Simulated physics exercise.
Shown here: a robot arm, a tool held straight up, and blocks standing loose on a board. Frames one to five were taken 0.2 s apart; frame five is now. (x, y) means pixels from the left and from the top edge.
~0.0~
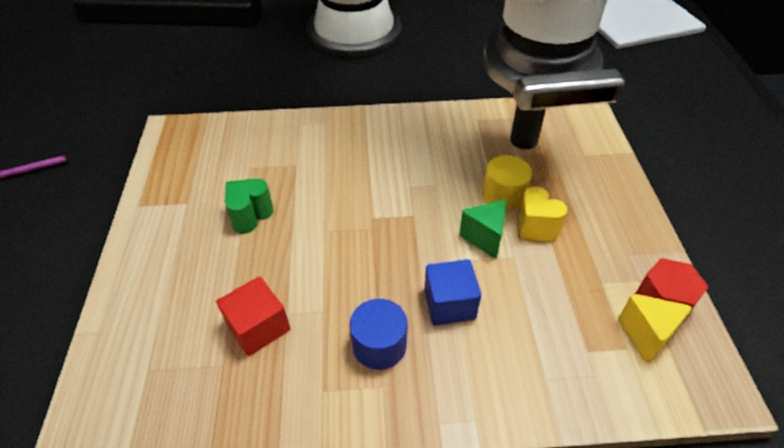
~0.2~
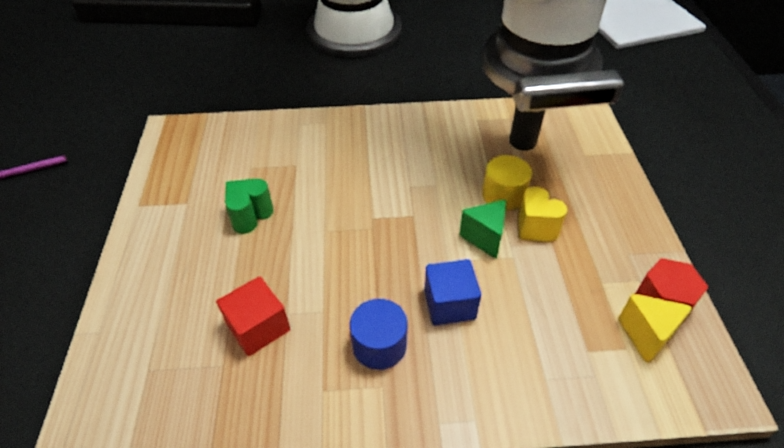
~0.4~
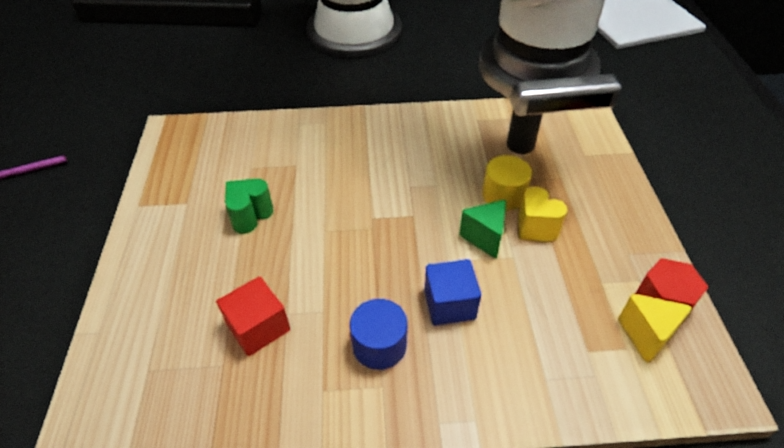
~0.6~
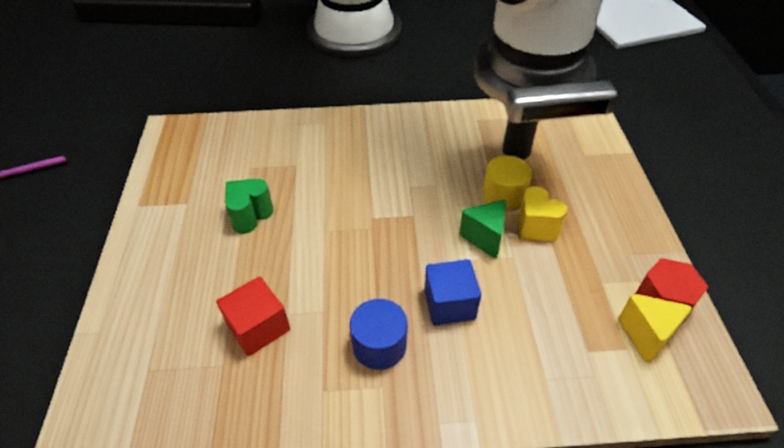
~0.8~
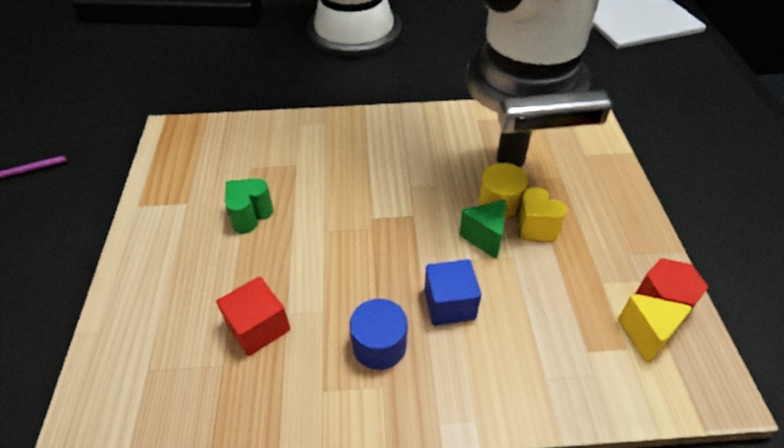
On a wooden board, a robot arm's upright tool edges toward the viewer and slightly left, nudging a yellow cylinder among scattered blocks.
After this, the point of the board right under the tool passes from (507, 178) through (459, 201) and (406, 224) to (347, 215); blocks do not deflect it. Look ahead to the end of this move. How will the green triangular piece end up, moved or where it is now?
The result: It moves.
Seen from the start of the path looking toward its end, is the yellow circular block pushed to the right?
In short: No.
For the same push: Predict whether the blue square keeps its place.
Once the tool is done, the blue square remains in the old spot.
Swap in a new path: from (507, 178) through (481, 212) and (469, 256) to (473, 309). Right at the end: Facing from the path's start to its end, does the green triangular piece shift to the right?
Short answer: No.
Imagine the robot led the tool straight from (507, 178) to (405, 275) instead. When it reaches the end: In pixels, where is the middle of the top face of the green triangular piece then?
I predict (490, 252).
The first path, step by step. One third of the way, tool at (461, 183); green triangular piece at (494, 228), turned 35° clockwise; yellow circular block at (491, 198).
Two thirds of the way, tool at (406, 206); green triangular piece at (494, 228), turned 35° clockwise; yellow circular block at (491, 198).
At the end, tool at (345, 197); blue square still; green triangular piece at (494, 228), turned 35° clockwise; yellow circular block at (491, 198); yellow heart-shaped block still.
